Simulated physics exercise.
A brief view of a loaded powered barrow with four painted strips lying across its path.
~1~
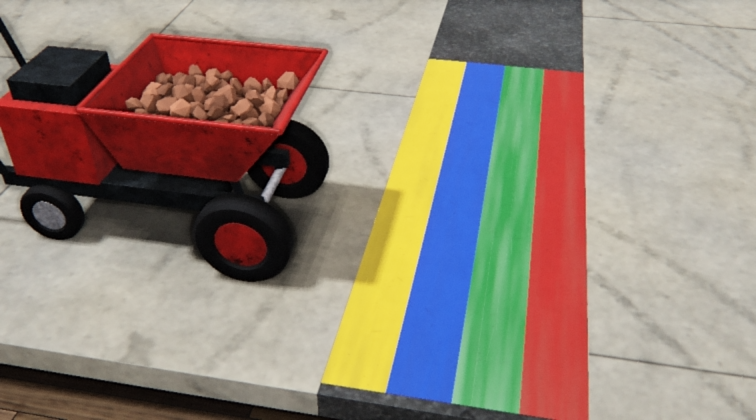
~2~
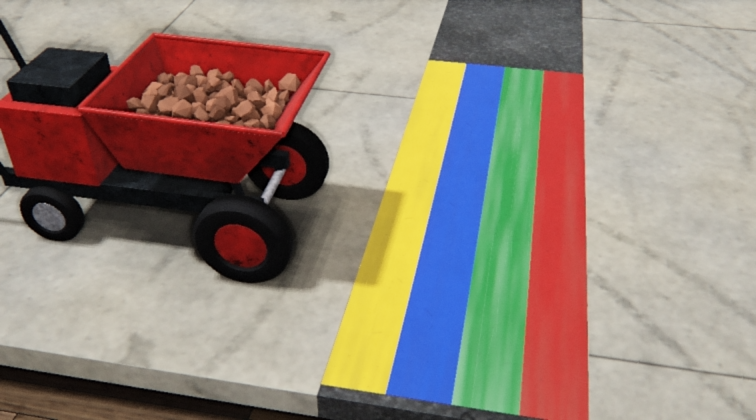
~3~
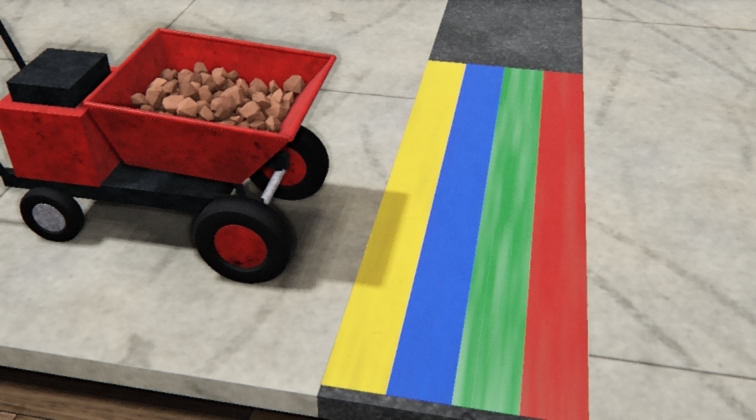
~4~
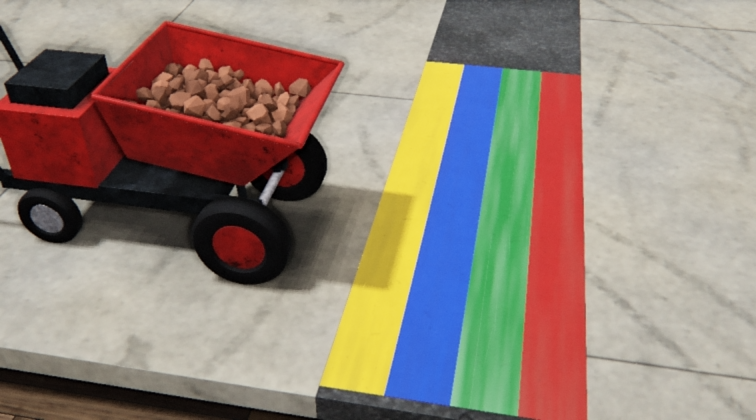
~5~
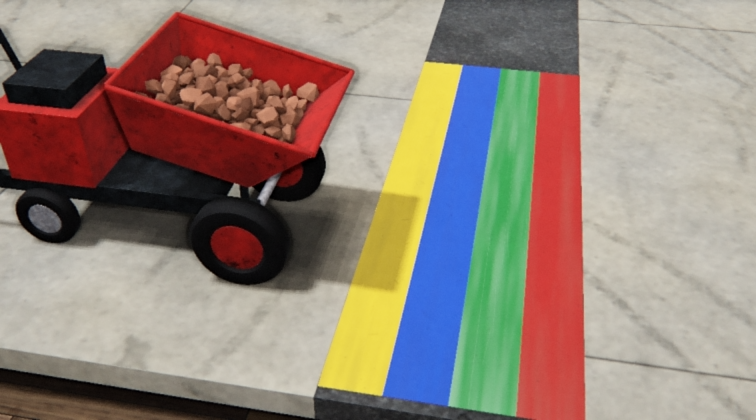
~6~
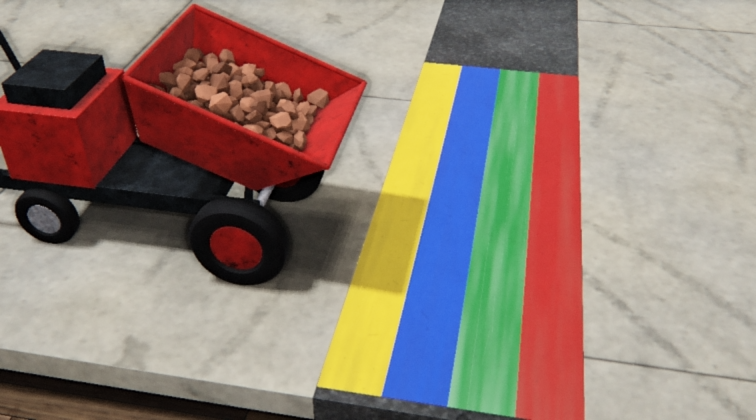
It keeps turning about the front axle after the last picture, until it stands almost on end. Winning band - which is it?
Winning band: The blue one.
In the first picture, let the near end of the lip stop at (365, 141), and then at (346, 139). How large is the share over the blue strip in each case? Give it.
Close to 0 in a hundred, and close to 10 in a hundred.
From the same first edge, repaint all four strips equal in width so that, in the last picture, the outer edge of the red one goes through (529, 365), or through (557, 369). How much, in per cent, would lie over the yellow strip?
I'd say about 10 % for the first and about 10 % for the second.
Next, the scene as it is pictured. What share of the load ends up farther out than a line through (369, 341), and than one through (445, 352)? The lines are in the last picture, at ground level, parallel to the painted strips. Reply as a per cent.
In order: 70 per cent, then 30 per cent.
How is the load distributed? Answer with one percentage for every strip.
In per cent, approximately: Yellow 10, blue 35, green 15, red 5.
Shortly afterwards, skip tipped steeply; the whole lot in the skip.
Next, skip tipped right over; near two thirds in the skip; a little over the yellow strip; near a quarter over the blue strip; only a few over the green strip.
Some moments later, skip tipped right over; near a third in the skip; a little over the yellow strip; near a third over the blue strip; near a quarter over the green strip; only a few over the red strip.
In the end, skip tipped right over; near a third in the skip; a little over the yellow strip; near a third over the blue strip; near a quarter over the green strip; only a few over the red strip.
